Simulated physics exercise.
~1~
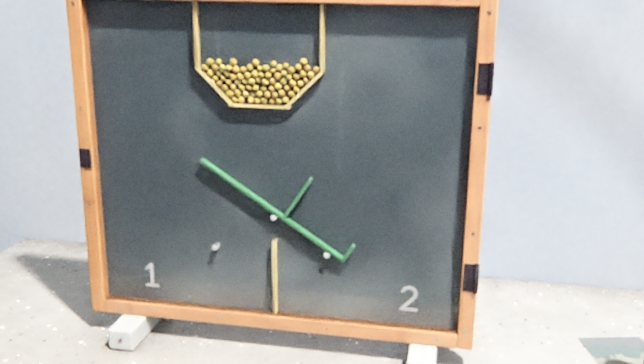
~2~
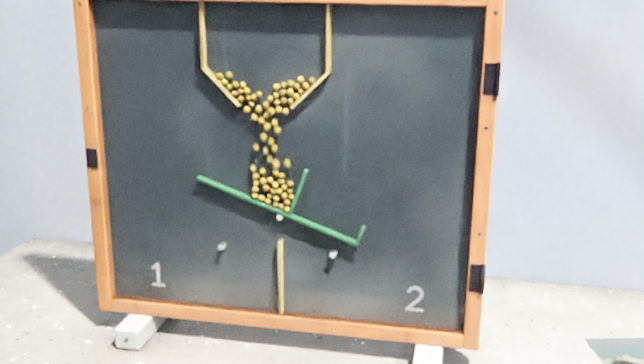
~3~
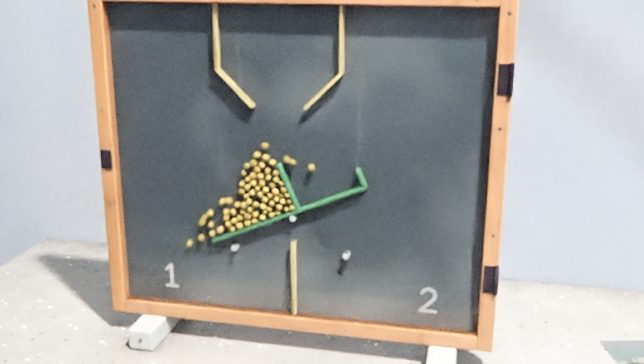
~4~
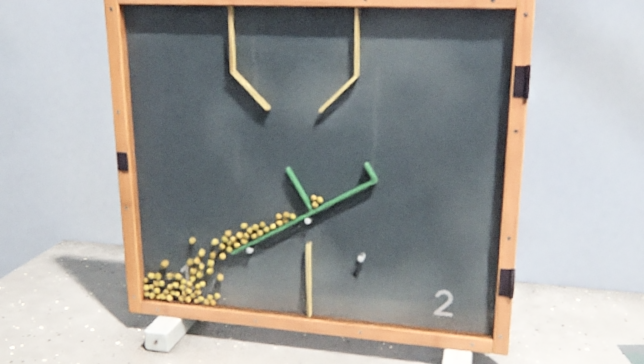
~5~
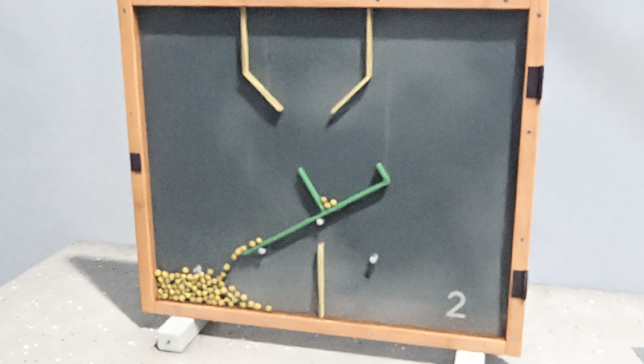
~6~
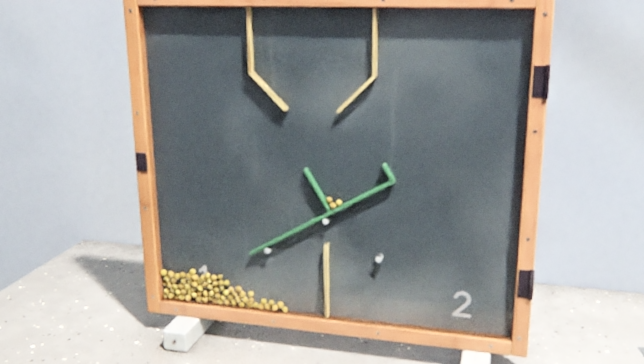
Small golden balls poured from the hopper onto a tilted green tray, which tipped over to the left and spilled nearly all of them into the left bin, where they settled in a heap while a few stayed caught on the tray.
